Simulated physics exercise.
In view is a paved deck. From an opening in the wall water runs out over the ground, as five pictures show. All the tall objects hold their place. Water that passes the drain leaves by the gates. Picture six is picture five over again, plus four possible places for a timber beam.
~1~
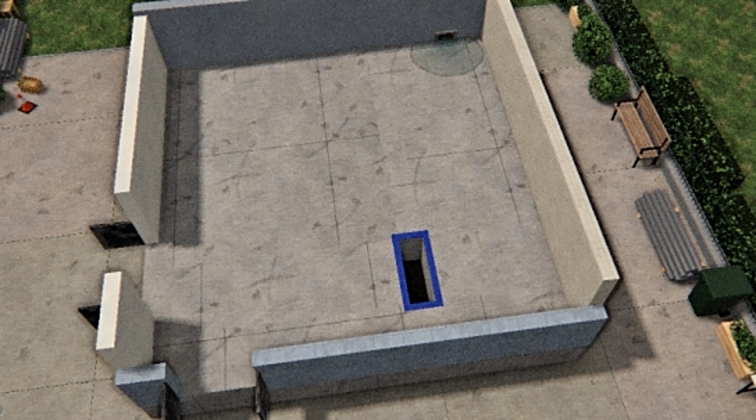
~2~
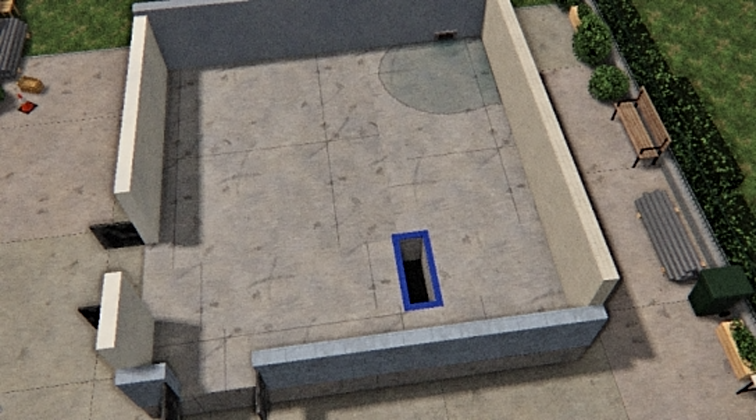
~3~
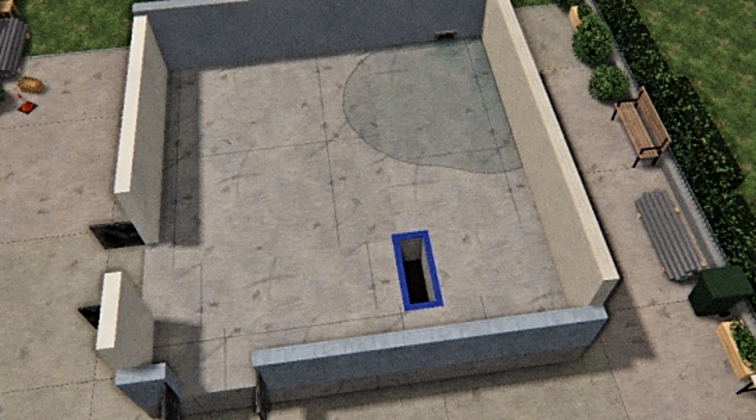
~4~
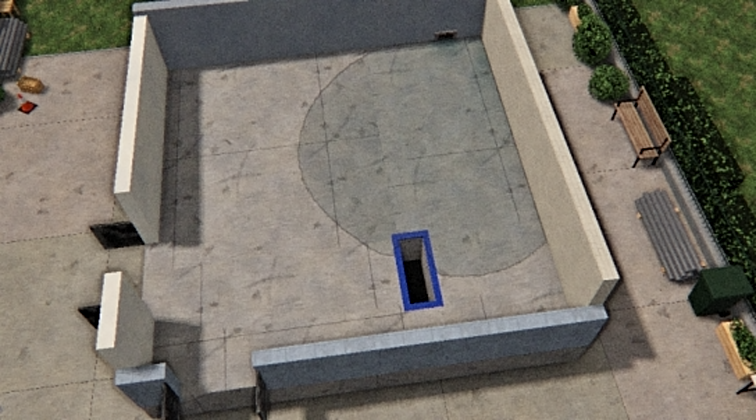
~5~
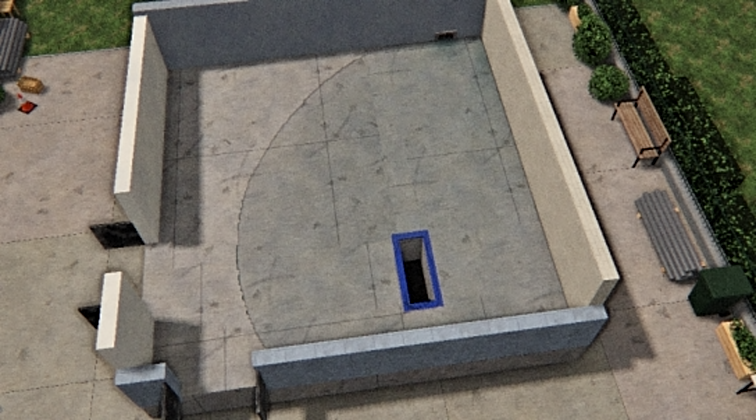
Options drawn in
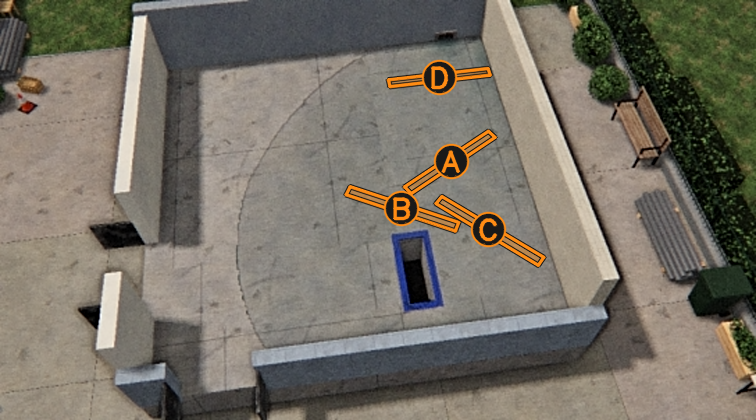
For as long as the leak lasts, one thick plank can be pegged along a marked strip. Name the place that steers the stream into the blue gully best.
Use position C.
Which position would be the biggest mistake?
D it is.
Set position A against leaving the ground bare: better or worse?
It is worse.
On the marked copy, A from (407, 190) to (491, 134); B from (348, 190) to (457, 226); C from (438, 200) to (541, 261); D from (389, 83) to (489, 71).
Choosing A, about 12 % of the stream goes into the blue gully, about 87 % out by the gates.
Choosing B, about 11 % of the stream goes into the blue gully, about 89 % out by the gates.
Choosing C, about 20 % of the stream goes into the blue gully, about 80 % out by the gates.
Choosing D, about 5 % of the stream goes into the blue gully, about 95 % out by the gates.
